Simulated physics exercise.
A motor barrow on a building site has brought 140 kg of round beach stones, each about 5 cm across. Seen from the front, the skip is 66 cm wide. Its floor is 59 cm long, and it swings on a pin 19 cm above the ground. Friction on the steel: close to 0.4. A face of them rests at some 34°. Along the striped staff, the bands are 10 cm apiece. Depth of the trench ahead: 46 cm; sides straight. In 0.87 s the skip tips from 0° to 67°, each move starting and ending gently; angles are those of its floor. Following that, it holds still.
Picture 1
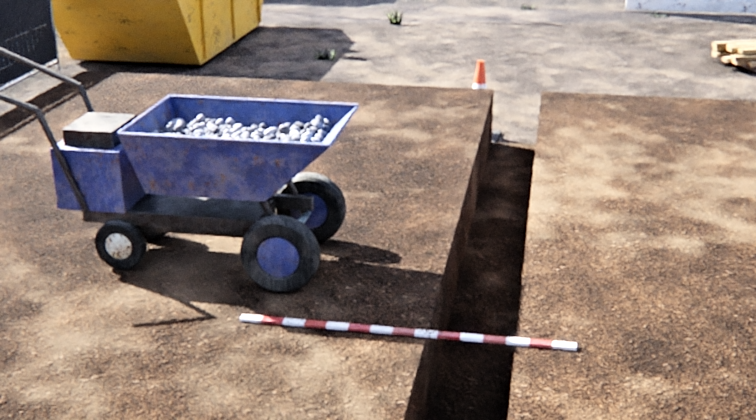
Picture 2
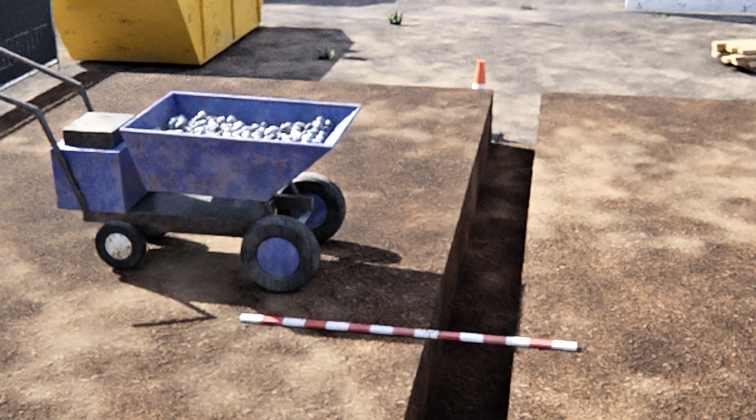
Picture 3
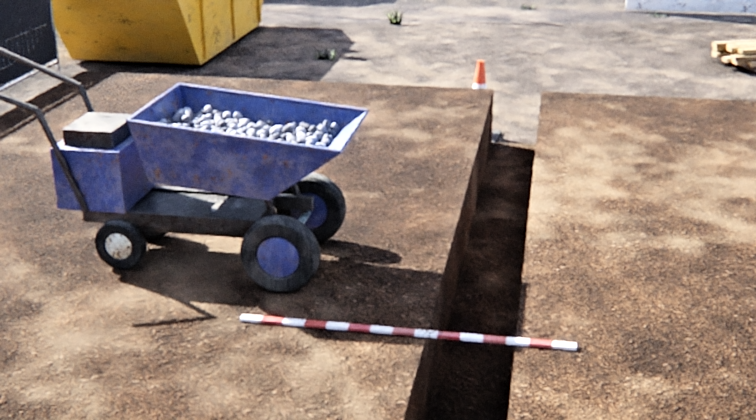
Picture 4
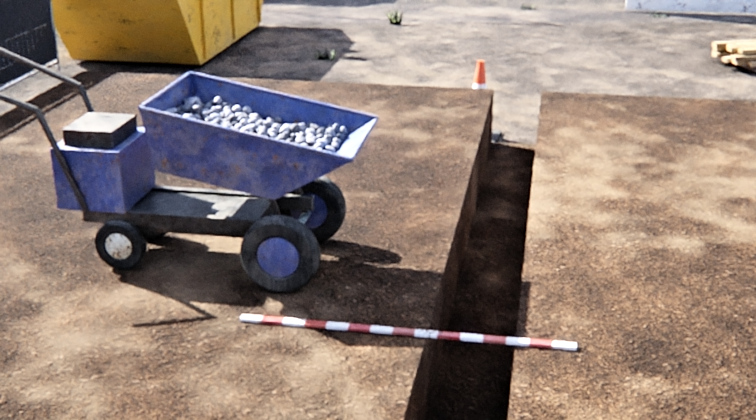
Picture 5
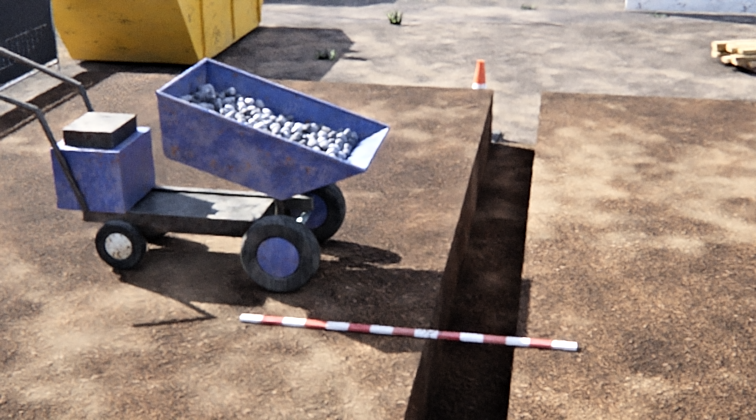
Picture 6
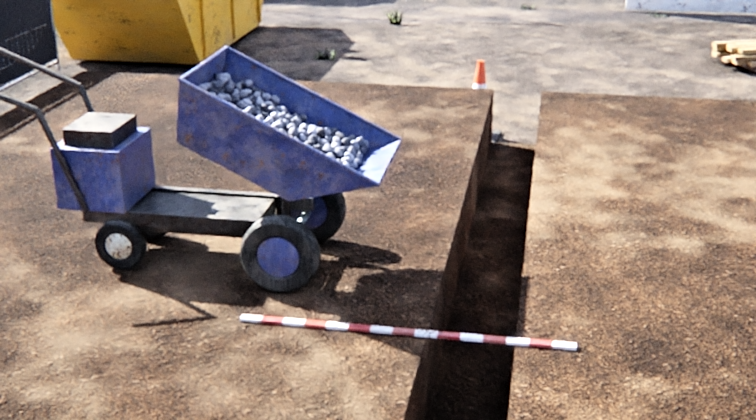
The video shows a blue motor barrow loaded with rounded grey stones standing beside a straight-sided trench with a red-and-white striped staff across it, as its skip gradually tilts, the rear rising and the front lip lowering toward the right.
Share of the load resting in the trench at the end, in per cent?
99 per cent.
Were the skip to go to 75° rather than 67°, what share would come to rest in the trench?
Some 90 in a hundred, I'd say.
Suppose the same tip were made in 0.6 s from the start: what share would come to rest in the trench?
Estimate: About 100 %.
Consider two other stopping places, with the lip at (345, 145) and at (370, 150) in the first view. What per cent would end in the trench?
Roughly 95 percent for the first, and 70 percent for the second.
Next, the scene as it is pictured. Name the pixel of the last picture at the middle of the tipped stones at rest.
(483, 345).
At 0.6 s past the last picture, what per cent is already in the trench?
Some 30 per cent.
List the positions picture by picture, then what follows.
In the first picture, the skip is at 0°, its lip at (329, 146); the top of the load is at (304, 129).
In the second picture, the skip is at 1°, its lip at (332, 147); the top of the load is at (226, 125).
In the third picture, the skip is at 5°, its lip at (340, 152); the top of the load is at (183, 117).
The fourth picture shows lip at (352, 160), floor tilted 11°, highest stones at (190, 107).
The fifth picture shows lip at (365, 171), floor tilted 18°, highest stones at (204, 95).
The sixth picture shows lip at (378, 185), floor tilted 26°, highest stones at (217, 83).
Then, 0.3 s after the last picture the floor is at 56°, 100 % in the skip; the foremost stones are at (403, 216).
Then, 0.6 s after the last picture the floor is at 67°, 67 % in the skip, 5 % short of the trench, 28 % in the trench; the foremost stones are at (494, 311).
Then, 1.0 s after the last picture the floor is at 67°, 14 % in the skip, 4 % short of the trench, 82 % in the trench, 1 % past the trench; the foremost stones are at (552, 284).
Then, 2.9 s after the last picture the floor is at 67°, 0 % in the skip, 99 % in the trench, 1 % past the trench; the foremost stones are at (596, 292).
